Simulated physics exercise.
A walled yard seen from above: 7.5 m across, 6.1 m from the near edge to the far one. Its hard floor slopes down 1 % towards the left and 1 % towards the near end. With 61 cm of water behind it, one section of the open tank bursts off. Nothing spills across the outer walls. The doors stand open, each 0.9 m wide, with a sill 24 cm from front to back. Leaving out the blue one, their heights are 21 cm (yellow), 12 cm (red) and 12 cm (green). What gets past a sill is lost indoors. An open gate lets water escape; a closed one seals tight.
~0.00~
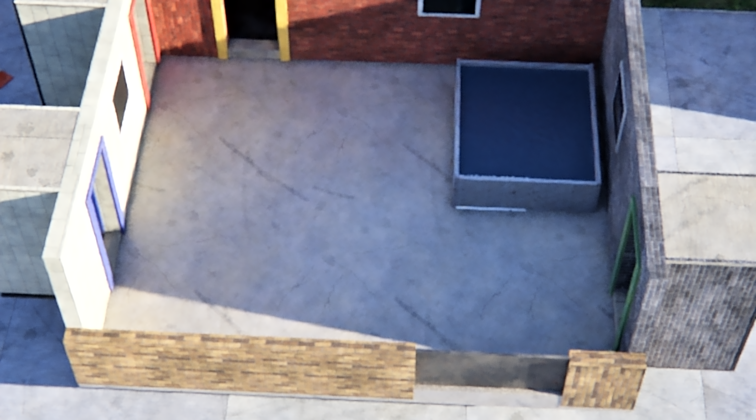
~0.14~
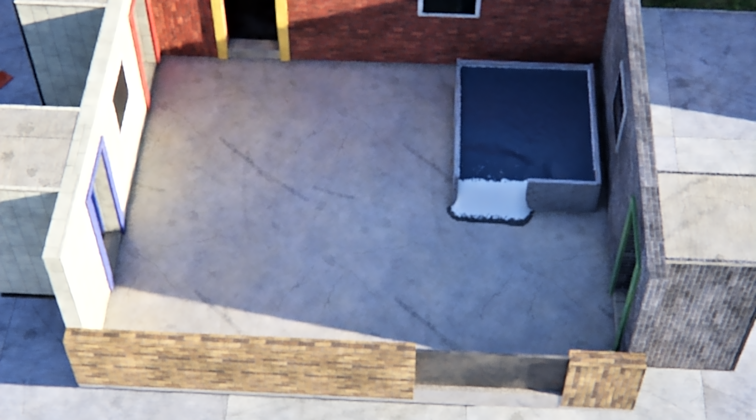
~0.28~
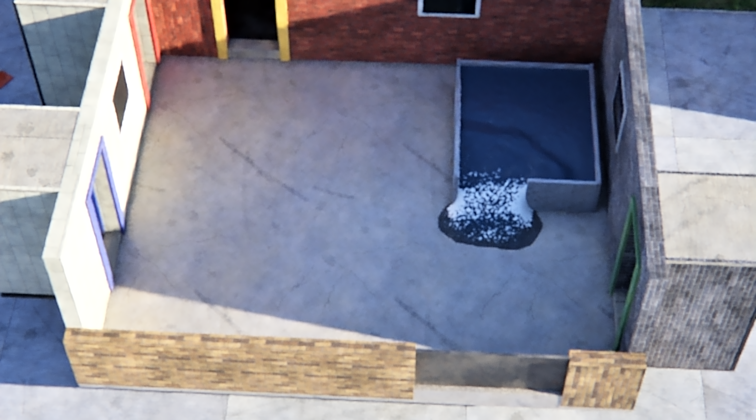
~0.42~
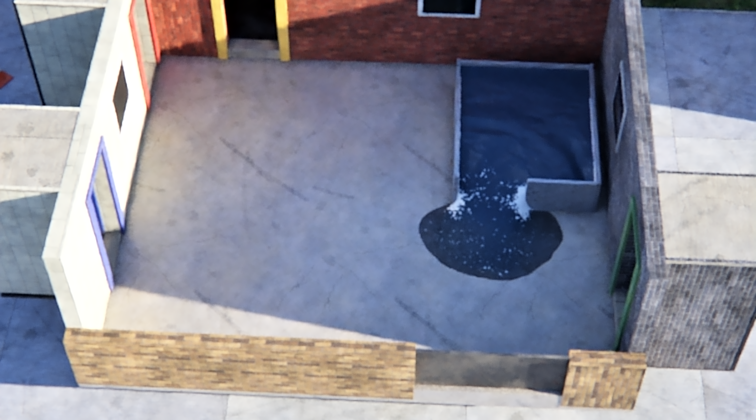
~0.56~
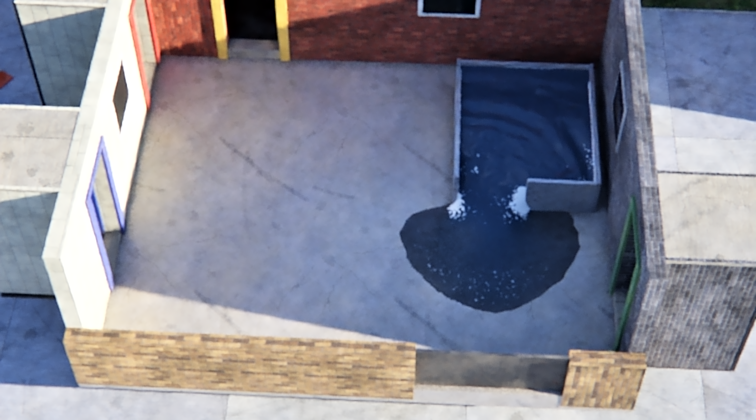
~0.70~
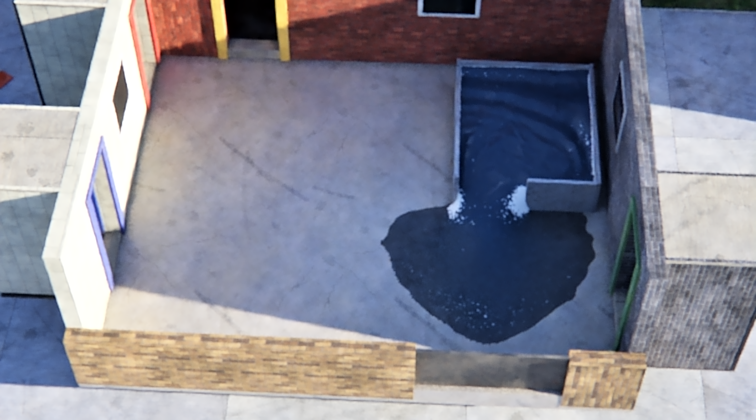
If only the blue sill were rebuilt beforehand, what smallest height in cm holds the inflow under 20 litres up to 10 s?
About 12.5 cm.
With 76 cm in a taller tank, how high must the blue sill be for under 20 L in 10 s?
Some 16 cm.
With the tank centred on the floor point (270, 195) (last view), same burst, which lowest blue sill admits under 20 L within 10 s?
Then roughly 12.0 cm.
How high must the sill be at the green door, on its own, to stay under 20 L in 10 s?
Roughly 12.5 cm at green.
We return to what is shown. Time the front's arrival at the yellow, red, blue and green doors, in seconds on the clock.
Arrival: Yellow 7.0 s, red 5.5 s, blue 3.6 s, green 1.2 s.
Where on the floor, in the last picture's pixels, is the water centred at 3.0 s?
Around (479, 230).
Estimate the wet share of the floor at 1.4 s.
About 25 per cent.
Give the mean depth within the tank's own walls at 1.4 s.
Roughly 46 cm on average.
After 1.4 s water covers 25 % of the floor, deepest (36 cm) near (485, 216); it has not reached the blue door.
After 3.0 s water covers 35 % of the floor, deepest (30 cm) near (535, 380); it has not reached the blue door.
After 10.0 s water covers 85 % of the floor, deepest (18 cm) near (96, 362); 14 cm at the blue door, 100 litres in over its 8 cm sill.
At the blue door as built, the water arrived by 3.6 s and peaked near 16 cm at 7.6 s.
With a sill of 10.5 cm, 50 litres would have come in within the 10 s; with 14.5 cm, 5 litres. So under 20 litres takes about 12.5 cm.
